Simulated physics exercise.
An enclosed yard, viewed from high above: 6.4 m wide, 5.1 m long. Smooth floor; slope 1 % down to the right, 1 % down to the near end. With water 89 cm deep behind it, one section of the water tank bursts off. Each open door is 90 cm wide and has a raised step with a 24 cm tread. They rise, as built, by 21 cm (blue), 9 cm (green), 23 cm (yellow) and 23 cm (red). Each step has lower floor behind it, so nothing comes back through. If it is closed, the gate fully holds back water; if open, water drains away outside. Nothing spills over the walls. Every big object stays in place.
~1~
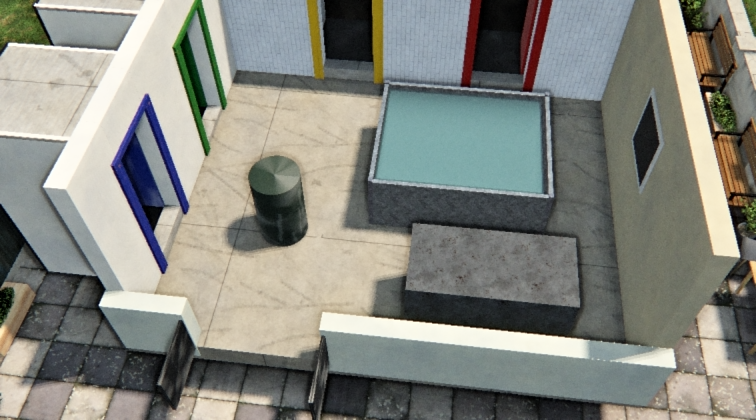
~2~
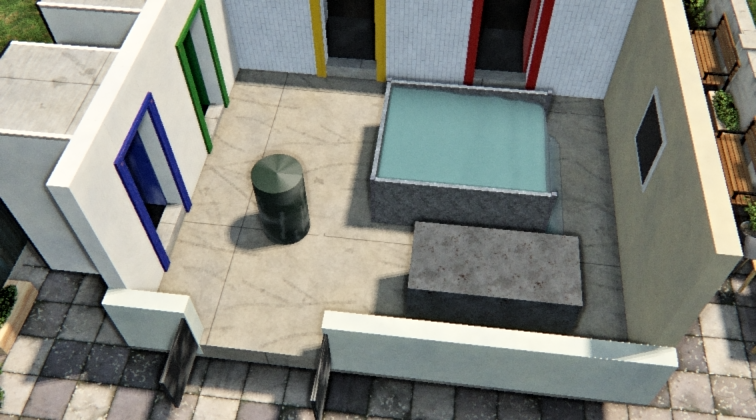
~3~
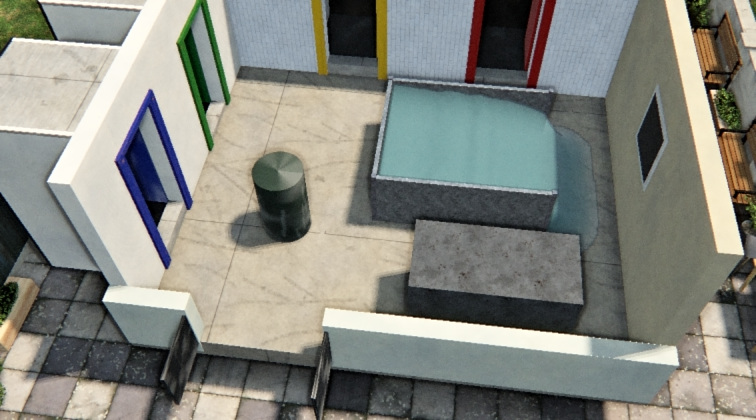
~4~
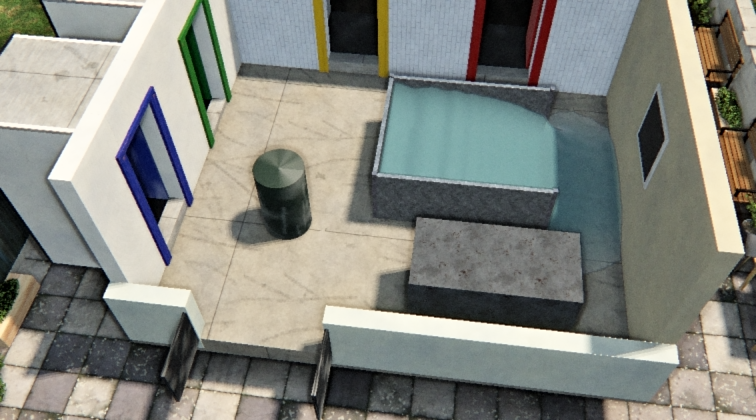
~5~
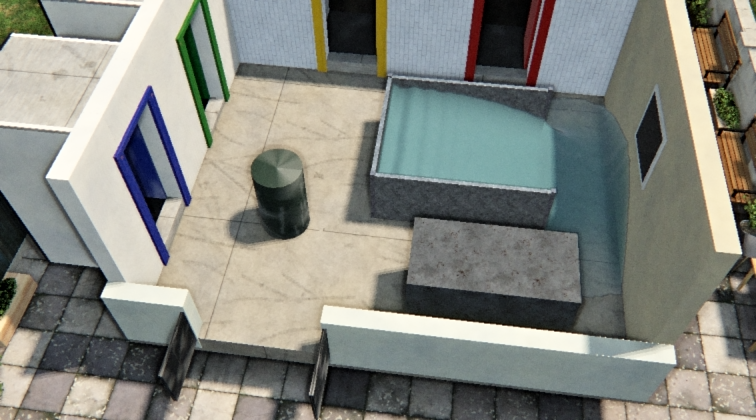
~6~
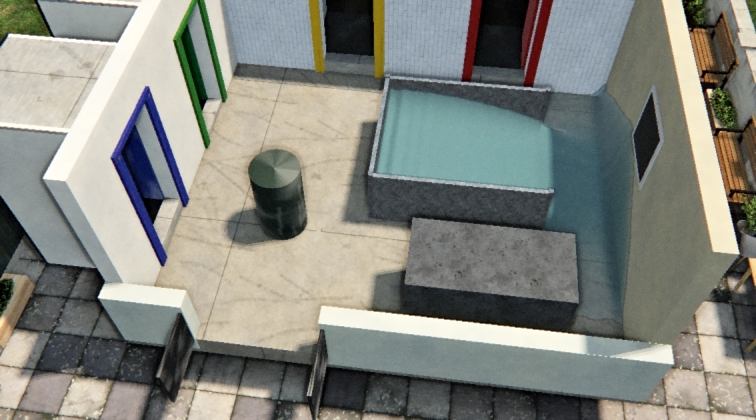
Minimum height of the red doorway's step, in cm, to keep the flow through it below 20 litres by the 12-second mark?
Roughly 14 cm.
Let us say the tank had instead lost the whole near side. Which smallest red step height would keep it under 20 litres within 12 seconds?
It should stand roughly 8.0 cm high.
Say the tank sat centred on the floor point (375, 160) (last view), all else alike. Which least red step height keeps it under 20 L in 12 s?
It must be around 19 cm tall.
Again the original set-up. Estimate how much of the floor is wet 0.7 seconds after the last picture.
Roughly 25 percent.
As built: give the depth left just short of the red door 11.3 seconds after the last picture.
Lab note: Depth approx. 7.5 cm.
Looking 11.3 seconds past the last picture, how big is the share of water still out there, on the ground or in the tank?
Roughly 76 in a hundred.
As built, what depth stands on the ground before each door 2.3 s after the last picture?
Lab note, cm: Blue 0; green 8; yellow 5; red 20.
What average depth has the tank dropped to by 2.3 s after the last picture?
About 23 centimetres.
Then, 0.7 s after the last picture water covers 25 % of the floor, deepest (72 cm) near (597, 105); 6 cm at the red door, 0 litres in over its 23 cm step.
Then, 2.3 s after the last picture water covers 70 % of the floor, deepest (56 cm) near (620, 360); 20 cm at the red door, 0 litres in over its 23 cm step.
Then, 11.3 s after the last picture water covers 100 % of the floor, deepest (18 cm) near (563, 328); 8 cm at the red door, 1 litre in over its 23 cm step.
At the red door as built, the water peaked near 21 cm, 1.9 s after the last picture.
With a step of 10.5 cm, 44 litres would have come in within the 12 s; with 15 cm, 15 litres. So under 20 litres takes about 14 cm.
